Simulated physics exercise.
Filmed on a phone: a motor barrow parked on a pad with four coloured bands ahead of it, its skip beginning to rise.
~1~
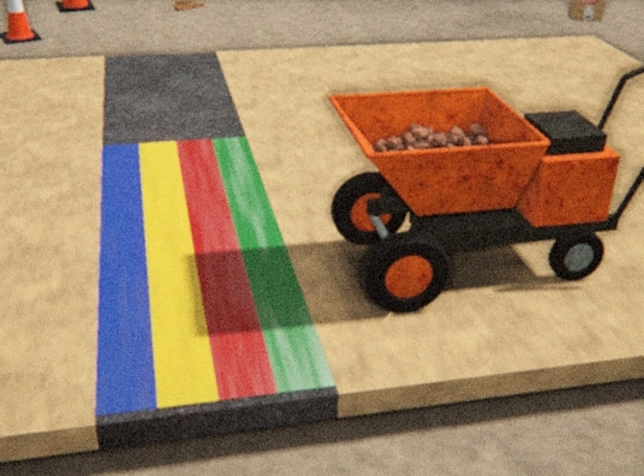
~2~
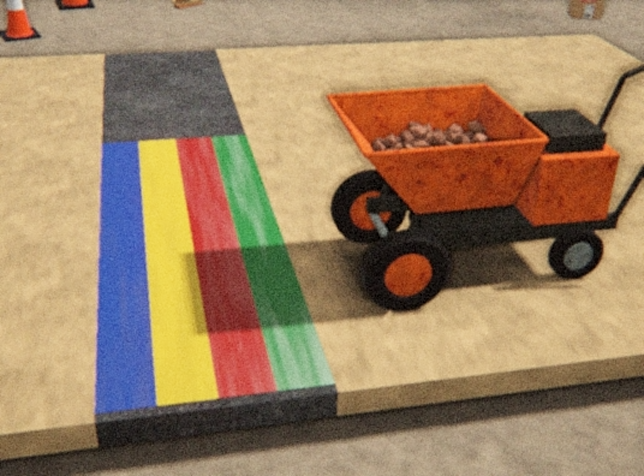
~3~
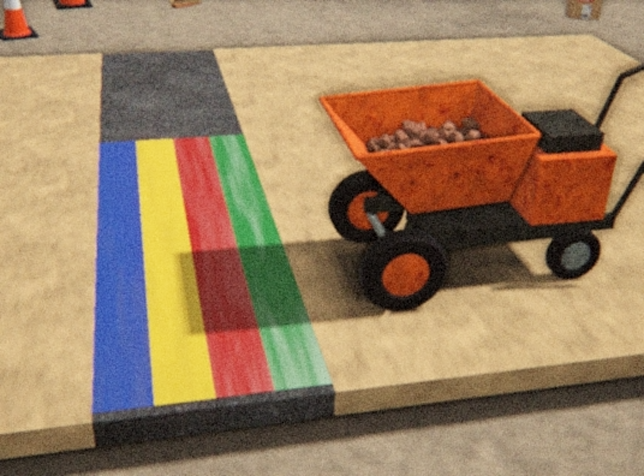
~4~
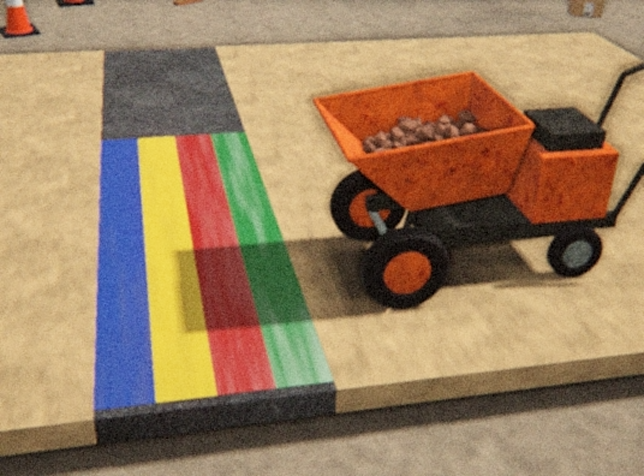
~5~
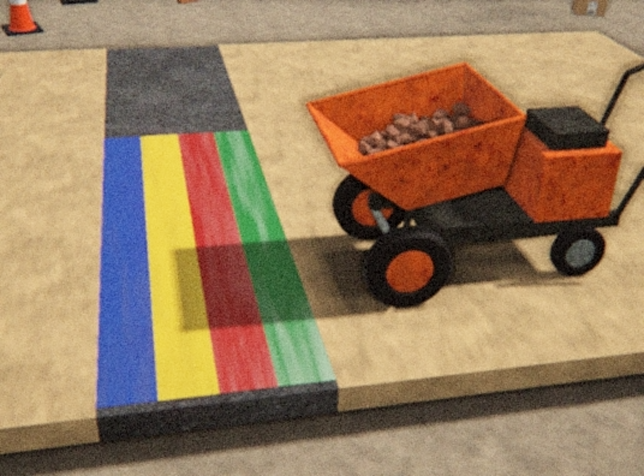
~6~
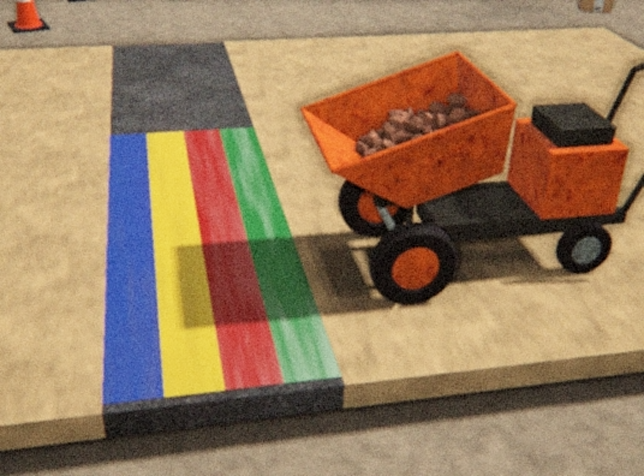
An orange motor barrow with black wheels stands on the right of a pale, sandy-coloured pad, seen from slightly above and to the side in a grainy, slightly shaky view. Its skip holds brownish rubble, with blue, yellow, red and green bands to its left and a traffic cone behind. The skip starts level, then tilts steadily, its rear rising and its front lip dipping leftward, while the wheels stay put.
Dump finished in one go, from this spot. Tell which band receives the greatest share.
I would say the red band receives it.
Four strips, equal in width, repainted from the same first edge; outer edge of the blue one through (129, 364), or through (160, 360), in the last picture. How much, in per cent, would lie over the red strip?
Roughly 40 percent first, then roughly 20 percent.
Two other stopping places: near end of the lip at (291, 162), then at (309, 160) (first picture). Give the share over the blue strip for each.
Result: Try 1 = 30 %, try 2 = 30 %.
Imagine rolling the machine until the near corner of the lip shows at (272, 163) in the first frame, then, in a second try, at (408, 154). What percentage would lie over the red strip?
Near 0 % and 30 %.
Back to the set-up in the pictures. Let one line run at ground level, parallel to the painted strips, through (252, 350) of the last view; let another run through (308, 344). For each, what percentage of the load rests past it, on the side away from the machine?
In order, some 60 % then some 80 %.
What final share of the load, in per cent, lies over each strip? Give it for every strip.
In per cent, approximately: Green 5, red 40, yellow 25, blue 5.
Soon after the last picture, skip tipped steeply; all in the skip.
A little later, skip tipped right over; most in the skip; a small part over the red strip; a stray few over the yellow strip.
Later still, skip tipped right over; about a quarter in the skip; a stray few over the green strip; about a third over the red strip; about a quarter over the yellow strip; a small part over the blue strip; a stray few off the paint.
At rest, skip tipped right over; about a quarter in the skip; a stray few over the green strip; about half over the red strip; about a quarter over the yellow strip; a small part over the blue strip; a stray few off the paint.
